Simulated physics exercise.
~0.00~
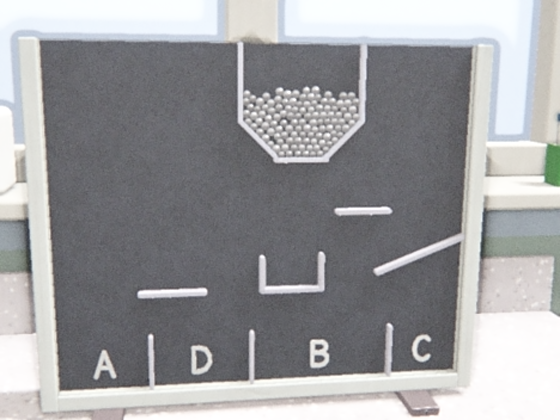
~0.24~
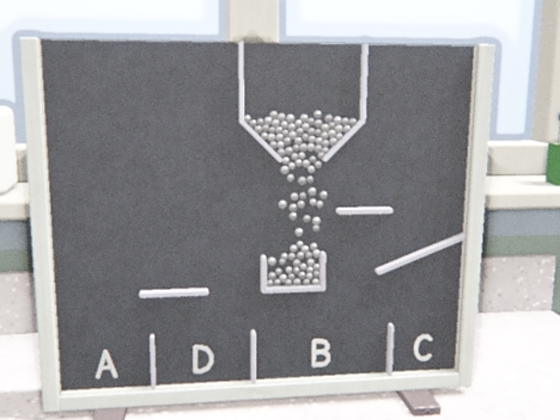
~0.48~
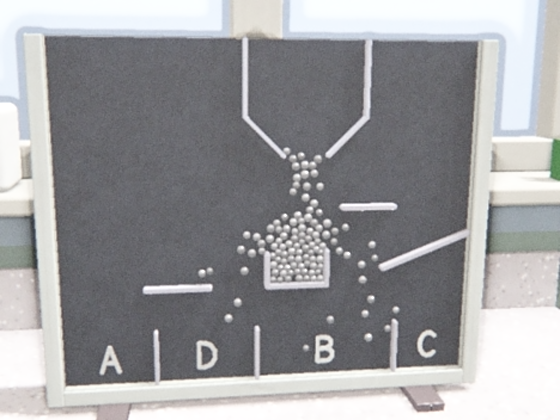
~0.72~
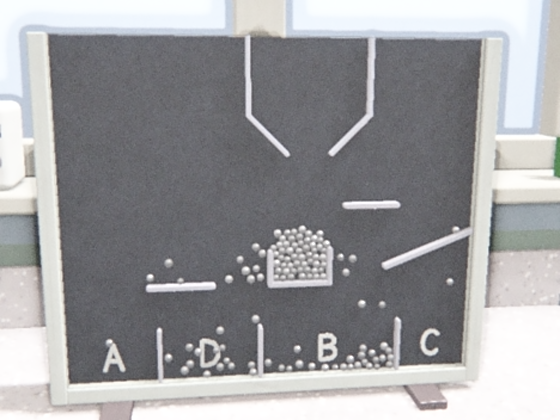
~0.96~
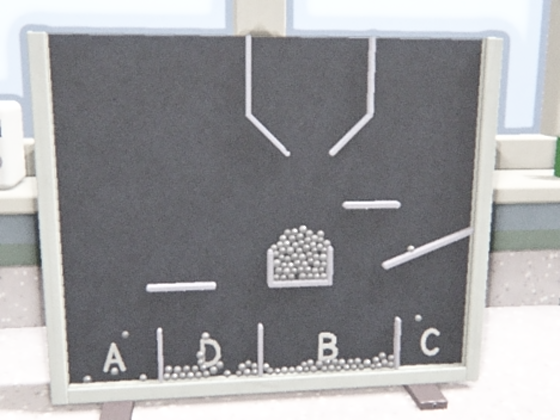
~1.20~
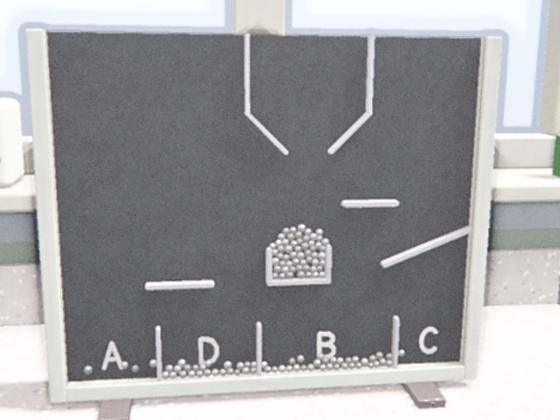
On an upright dark board by a window, small silvery balls poured from a hopper into a little open tray, heaped up and spilled over both sides, and ended with a mound still in the tray, many in D and B, and a few in A.
